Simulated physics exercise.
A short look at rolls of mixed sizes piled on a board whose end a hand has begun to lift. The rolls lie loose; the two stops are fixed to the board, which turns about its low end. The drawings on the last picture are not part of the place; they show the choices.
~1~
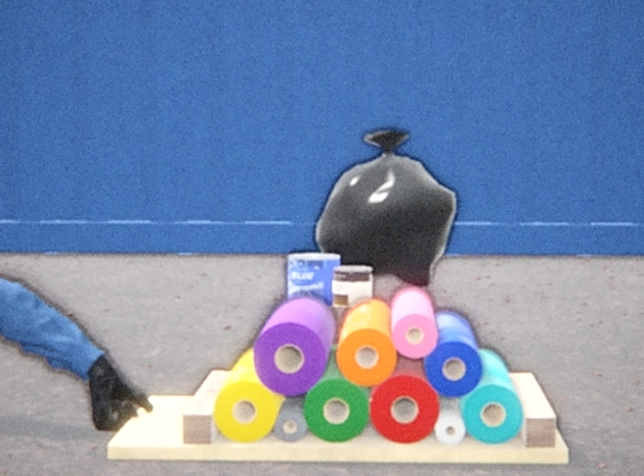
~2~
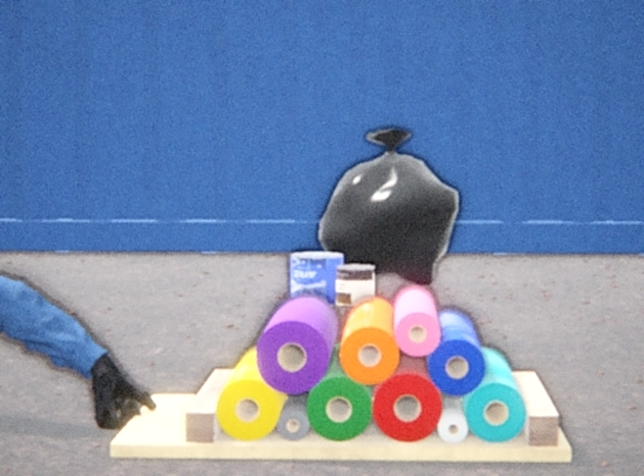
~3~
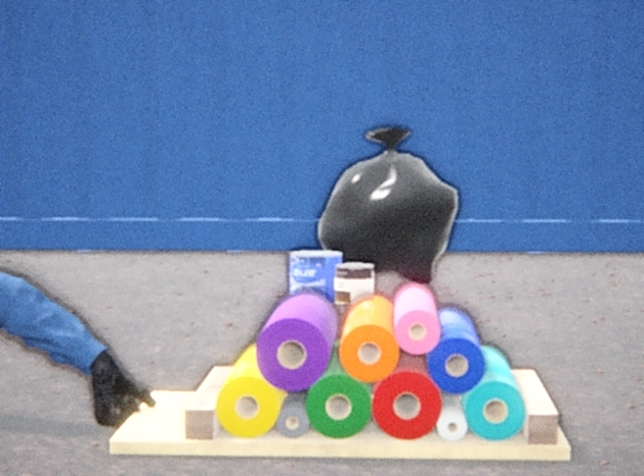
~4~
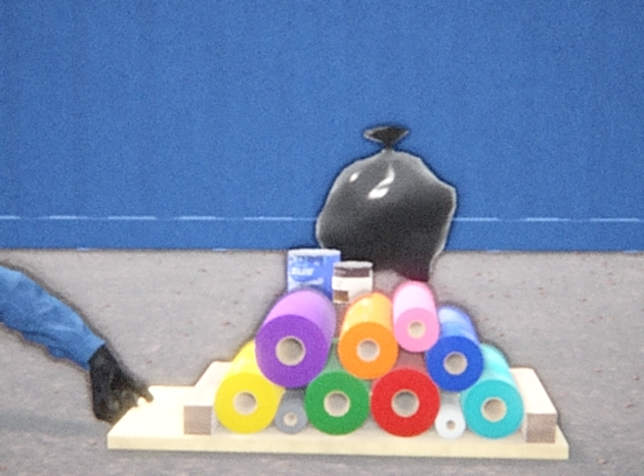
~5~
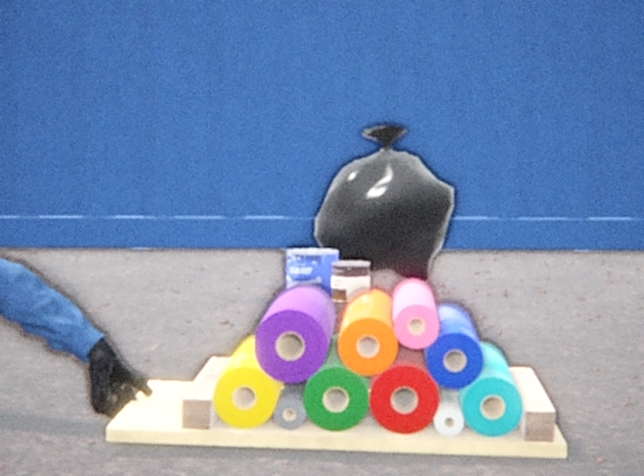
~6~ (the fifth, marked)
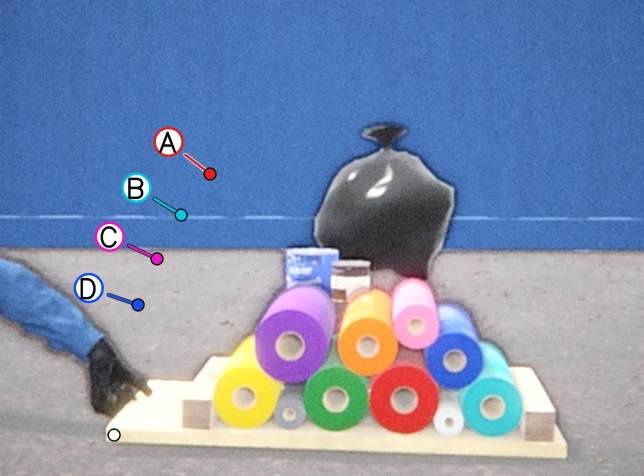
A gloved hand slightly raises the left end of a board piled with colourful rolls.
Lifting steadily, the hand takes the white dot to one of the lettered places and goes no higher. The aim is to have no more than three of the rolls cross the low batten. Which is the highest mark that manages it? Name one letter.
No higher than A.
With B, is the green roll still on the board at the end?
The green roll: Yes.
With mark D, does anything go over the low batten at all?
No, at D.
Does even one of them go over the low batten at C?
No.
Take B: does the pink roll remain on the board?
Yes, with B.
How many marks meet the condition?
The number is four.
On the copy, A at (210, 174); B at (181, 215); C at (157, 259); D at (138, 305); the white dot at (114, 435).
On A. First, board at 22°.
Then, board at 38°.
Finally, board at 38°, two over the low batten (blue, orange).
By contrast, B none over the low batten; C none over the low batten; D none over the low batten.
